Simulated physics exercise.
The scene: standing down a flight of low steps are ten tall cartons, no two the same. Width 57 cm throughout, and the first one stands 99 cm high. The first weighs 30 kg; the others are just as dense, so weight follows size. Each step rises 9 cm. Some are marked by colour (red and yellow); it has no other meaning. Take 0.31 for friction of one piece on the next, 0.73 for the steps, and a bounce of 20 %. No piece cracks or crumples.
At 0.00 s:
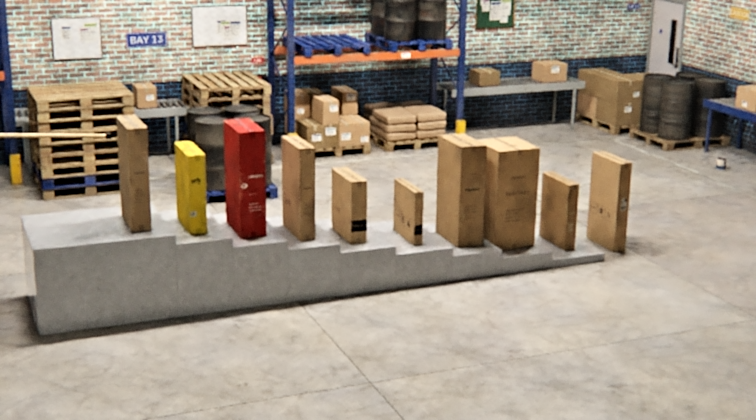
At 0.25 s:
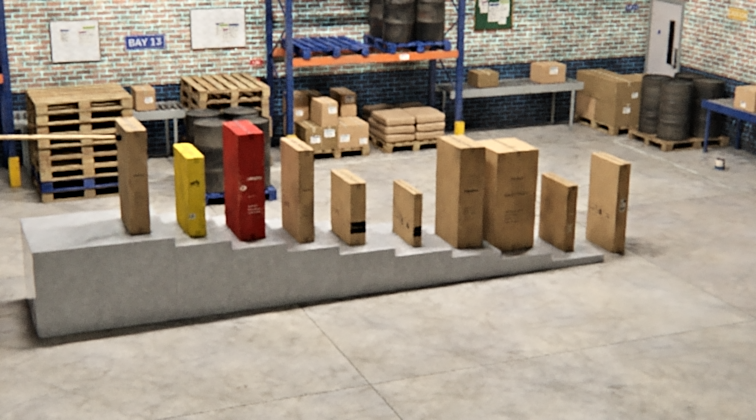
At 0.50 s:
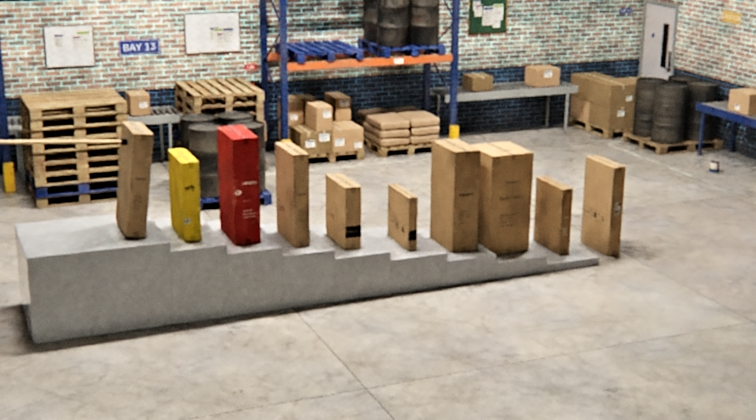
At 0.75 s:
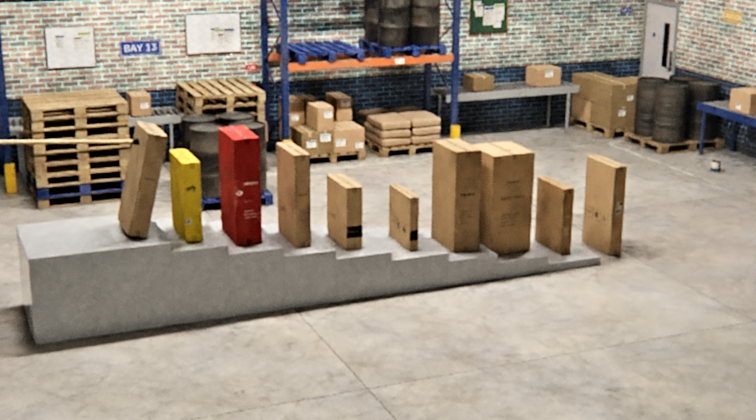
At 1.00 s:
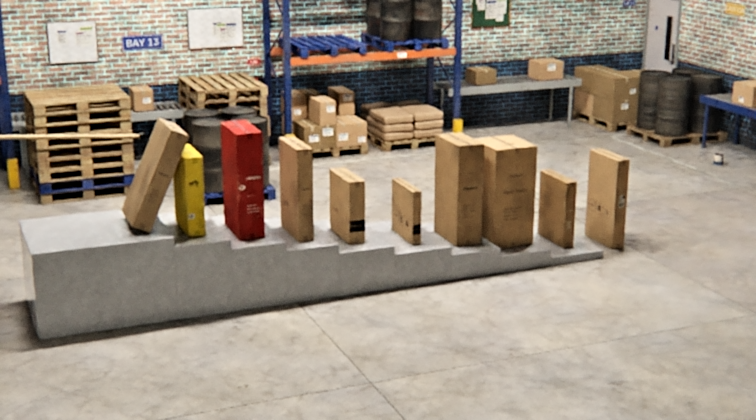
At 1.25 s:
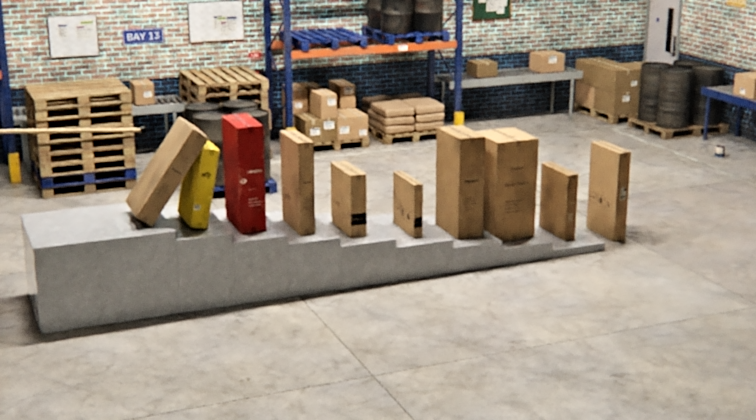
A tall brown carton, pushed by a pole, tilts right and leans the yellow carton over.
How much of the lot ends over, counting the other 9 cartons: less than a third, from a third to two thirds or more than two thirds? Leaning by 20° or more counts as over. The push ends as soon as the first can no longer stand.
It comes to from a third to two thirds.
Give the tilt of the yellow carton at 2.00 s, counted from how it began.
Some 60°.
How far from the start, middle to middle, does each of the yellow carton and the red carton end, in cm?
Yellow 50, red 70.
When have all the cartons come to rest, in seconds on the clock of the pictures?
At about 3.5 s.
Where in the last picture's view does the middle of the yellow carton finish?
At about (234, 198).
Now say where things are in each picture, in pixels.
In the first frame (places mark the middle of the side facing us), pole end (108, 137) 10 cm from the first carton; yellow carton (198, 195); red carton (253, 185); the rest undisturbed.
In the second frame, pole end (118, 138) pushing; yellow carton (197, 197).
In the third frame, pole end (124, 142) pushing; yellow carton (192, 202); the rest undisturbed.
In the fourth frame, pole end (136, 142) pushing; yellow carton (193, 203); the rest undisturbed.
In the fifth frame, pole end (142, 137) stopped; yellow carton (196, 197); the rest undisturbed.
In the sixth frame, pole end (143, 131) stopped; yellow carton (205, 189) leaning 11°; red carton (252, 180); one has shifted.
After 1.58 s, 1 of the 9 other cartons over; yellow carton leaning 33°; red carton leaning 8°.
After 2.00 s, 2 of the 9 other cartons over; yellow carton leaning 57°; red carton leaning 36°.
After 2.28 s, 4 of the 9 other cartons over; yellow carton leaning 71°; red carton leaning 67°.
After 2.46 s, 5 of the 9 other cartons over; red carton lying flat; yellow carton leaning 74°.
At rest (3.9 s), 5 of the 9 other cartons over; red carton lying flat; yellow carton leaning 74°. That is 56 per cent. Four left standing. As the last picture would show them, middles, red carton near (309, 197), yellow carton near (234, 198).
